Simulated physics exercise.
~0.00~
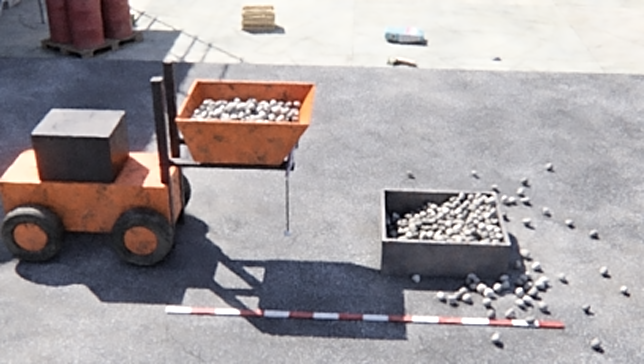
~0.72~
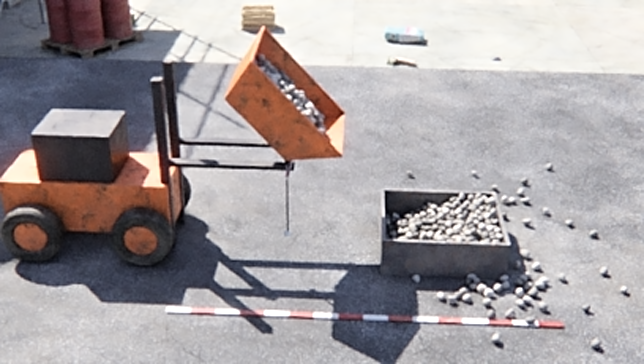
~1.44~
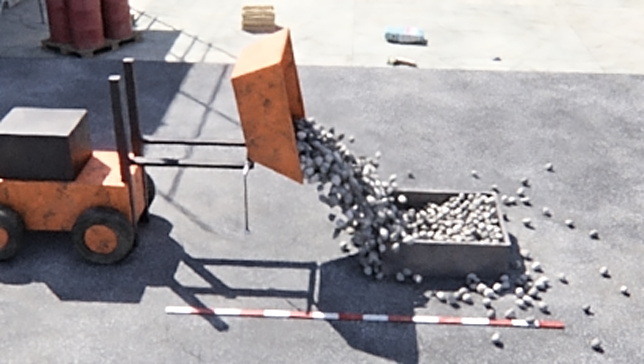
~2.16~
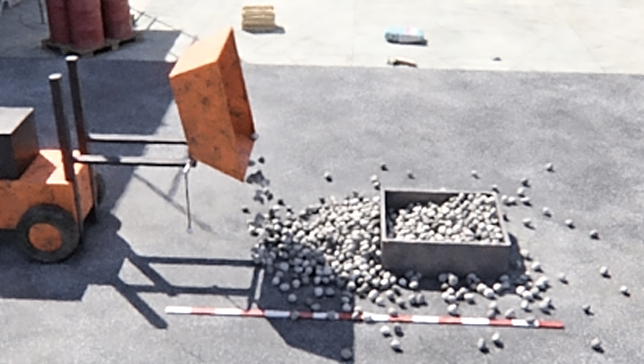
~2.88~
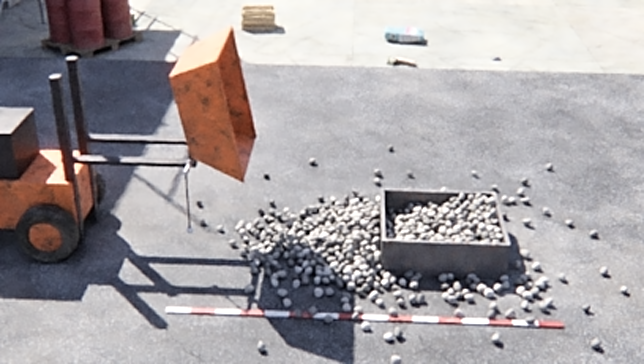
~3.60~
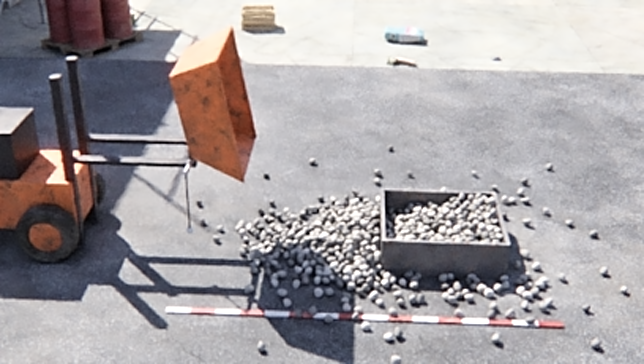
An orange forklift with a black block on top stands at the left of a sunlit grey yard, seen from above, holding up an orange skip of pale, rounded stones. To the right sits a low grey bin already heaped with similar stones, more scattered around it, with a red and white striped pole lying in front. The skip tips steeply to the right as the forklift backs away leftward. Stones pour out, many landing short of the bin and piling against its left side. The forklift stops with its emptied skip still tipped, and the stones settle around the full bin.
